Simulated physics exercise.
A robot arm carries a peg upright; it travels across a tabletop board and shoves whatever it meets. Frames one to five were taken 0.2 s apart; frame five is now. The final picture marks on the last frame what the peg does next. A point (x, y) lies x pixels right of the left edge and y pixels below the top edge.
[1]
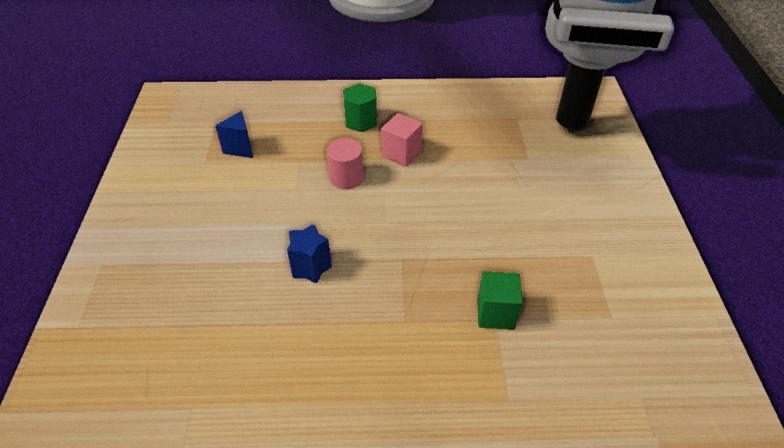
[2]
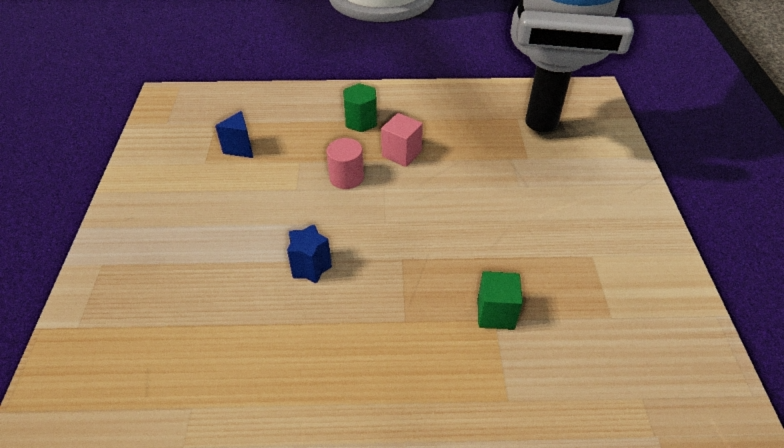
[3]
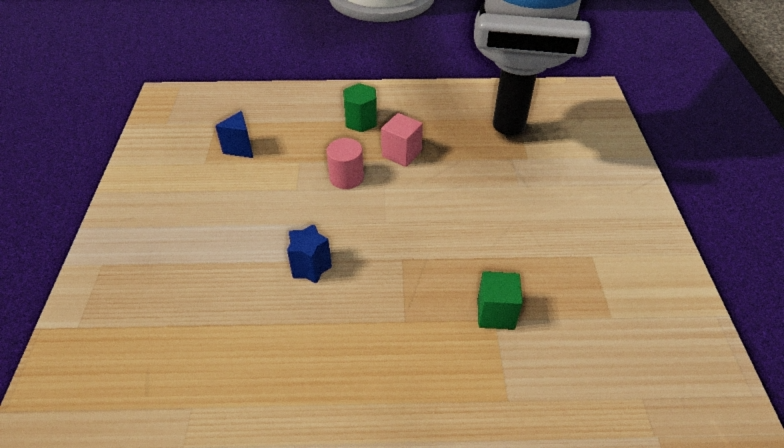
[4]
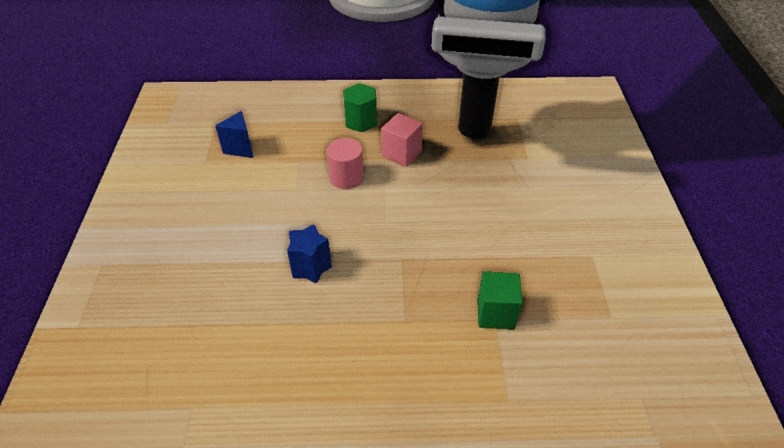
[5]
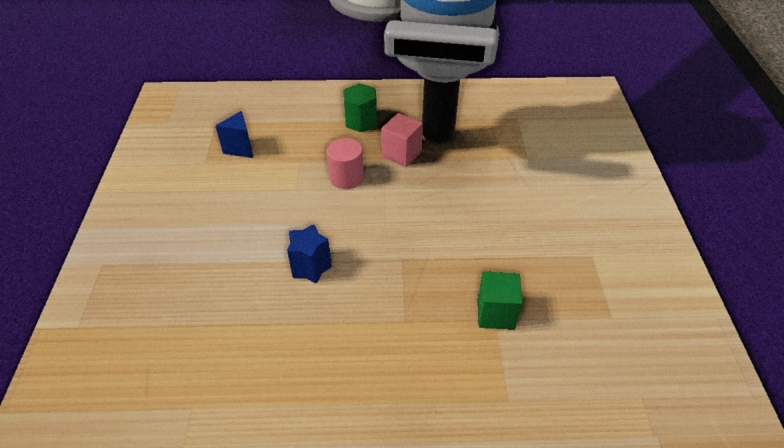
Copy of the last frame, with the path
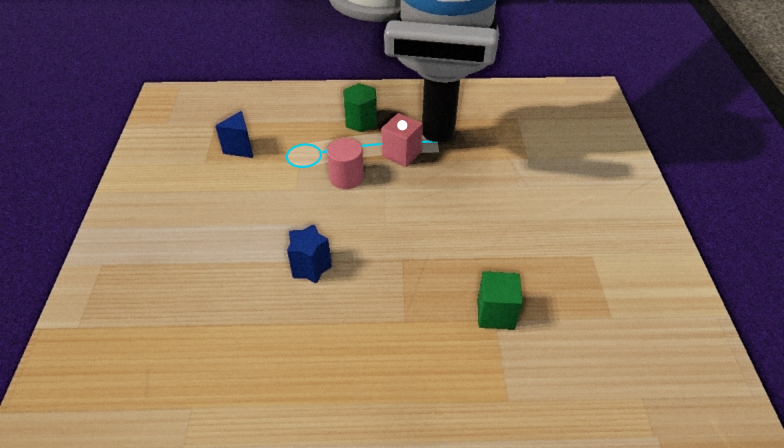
A robot arm with a black peg slides left across the board toward the pink cube.
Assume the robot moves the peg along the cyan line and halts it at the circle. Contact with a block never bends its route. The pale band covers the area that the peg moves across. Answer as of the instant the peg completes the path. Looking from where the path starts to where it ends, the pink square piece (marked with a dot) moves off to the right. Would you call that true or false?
The claim does not hold.
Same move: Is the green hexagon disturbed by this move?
It keeps its position.
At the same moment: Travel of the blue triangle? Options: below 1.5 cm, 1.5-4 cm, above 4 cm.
My answer is that it shifts under 1.5 cm.
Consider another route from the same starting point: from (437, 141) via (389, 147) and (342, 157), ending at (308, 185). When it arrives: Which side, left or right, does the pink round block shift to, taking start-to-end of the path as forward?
It moves off to the left.
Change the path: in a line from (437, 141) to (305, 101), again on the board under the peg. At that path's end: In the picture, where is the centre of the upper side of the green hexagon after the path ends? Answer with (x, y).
The answer is (271, 80).
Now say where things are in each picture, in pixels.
The first frame shows peg tip at (572, 120); block tops, blue triangle at (234, 121); green hexagon at (360, 93); pink square piece at (402, 125).
The second frame shows peg at (542, 123); blocks unchanged.
The third frame shows peg at (509, 125); blocks unchanged.
The fourth frame shows peg at (475, 129); blocks unchanged.
The fifth frame shows peg at (438, 132); blue triangle at (234, 121); green hexagon at (360, 93); pink square piece at (402, 125).
Path on the board, from (437, 141) through (371, 145) to (304, 156); the dot is on the pink square piece.
What follows on the original path. One third of the way, peg at (393, 134); pink square piece at (380, 134), turned 20° anticlockwise.
Two thirds of the way, peg at (348, 139); pink square piece at (376, 138), turned 40° anticlockwise.
At the end, peg at (303, 146); blue triangle in place; green hexagon in place; pink square piece at (376, 138), turned 40° anticlockwise.
